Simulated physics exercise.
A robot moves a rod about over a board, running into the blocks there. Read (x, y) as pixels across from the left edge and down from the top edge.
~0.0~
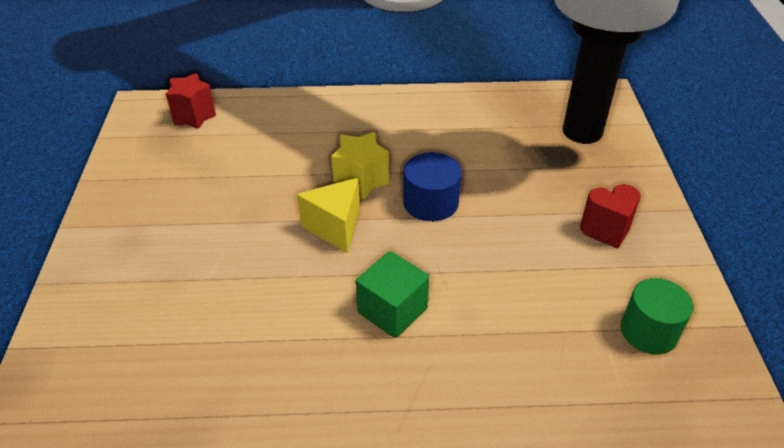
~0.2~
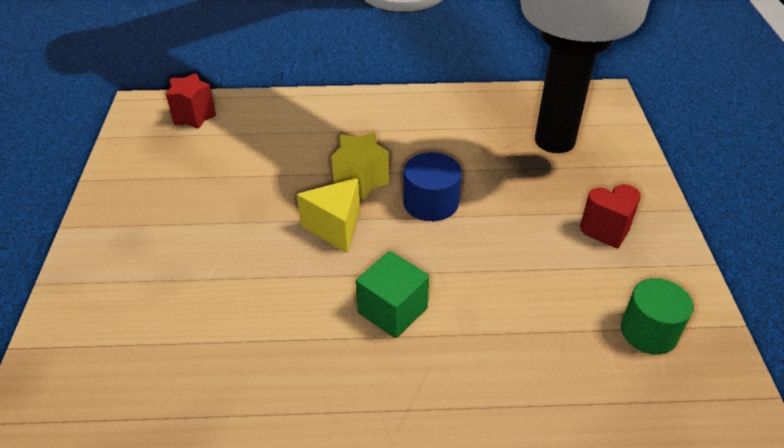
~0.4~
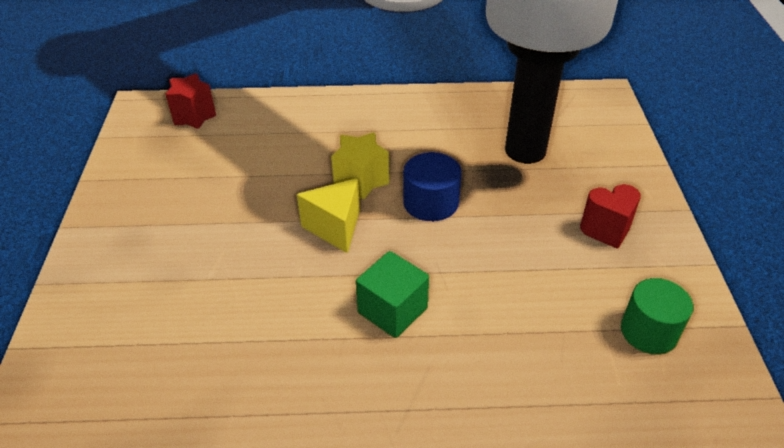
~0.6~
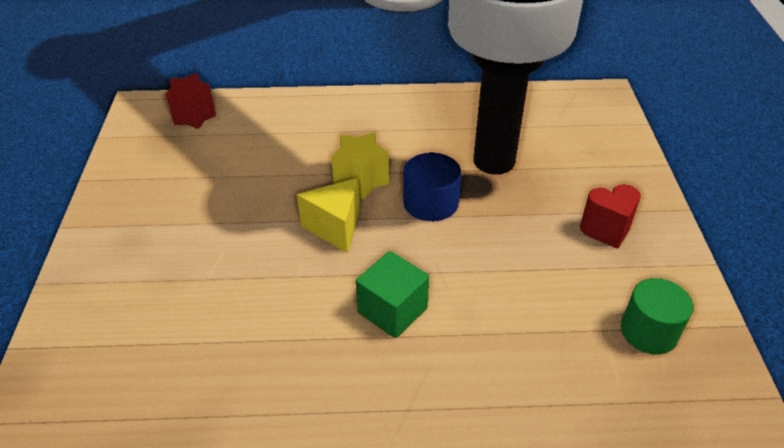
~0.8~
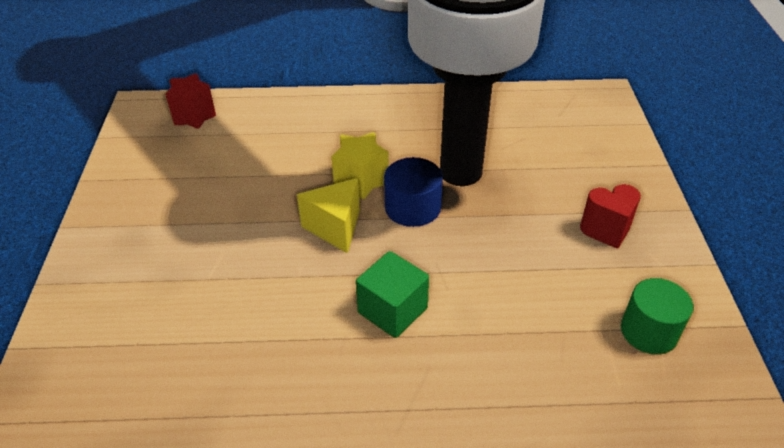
At first, a black rod held by a robot stands at the upper right of a wooden board scattered with red, yellow, green and blue blocks. The rod glides left and slightly toward the viewer, then nudges the blue cylinder a little left, while the other blocks stay still.
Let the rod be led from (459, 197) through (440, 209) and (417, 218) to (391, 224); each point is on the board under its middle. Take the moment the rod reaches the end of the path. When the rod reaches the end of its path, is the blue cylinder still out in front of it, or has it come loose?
The blue cylinder stays in front.
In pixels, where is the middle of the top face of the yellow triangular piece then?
Close to (292, 200).
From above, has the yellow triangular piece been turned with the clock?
Going by the path, no.
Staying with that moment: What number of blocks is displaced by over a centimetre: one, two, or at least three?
Total: Two.
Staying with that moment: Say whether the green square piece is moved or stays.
The block in question stays where it was by the end.
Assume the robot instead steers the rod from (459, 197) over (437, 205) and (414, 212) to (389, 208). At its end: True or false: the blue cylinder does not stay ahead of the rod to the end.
The statement is incorrect.
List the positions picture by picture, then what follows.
Lower end of the rod at (582, 132), tops of blocks, yellow triangular piece at (333, 197), yellow star-shaped block at (359, 148), green square piece at (393, 277), blue cylinder at (433, 170), in the first frame.
Rod at (555, 141), blocks as before, in the second frame.
Rod at (525, 151), blocks as before, in the third frame.
Rod at (494, 162), blocks as before, in the fourth frame.
Rod at (461, 173), yellow triangular piece at (333, 197), yellow star-shaped block at (359, 148), green square piece at (393, 277), blue cylinder at (414, 175), in the fifth frame.
The first path, step by step. Halfway along, rod at (429, 191); yellow triangular piece at (328, 197), turned 15° anticlockwise; blue cylinder at (377, 183).
At the end, rod at (391, 200); yellow triangular piece at (292, 200), turned 50° anticlockwise; yellow star-shaped block at (354, 146), turned 20° clockwise; green square piece not moved; blue cylinder at (340, 184).
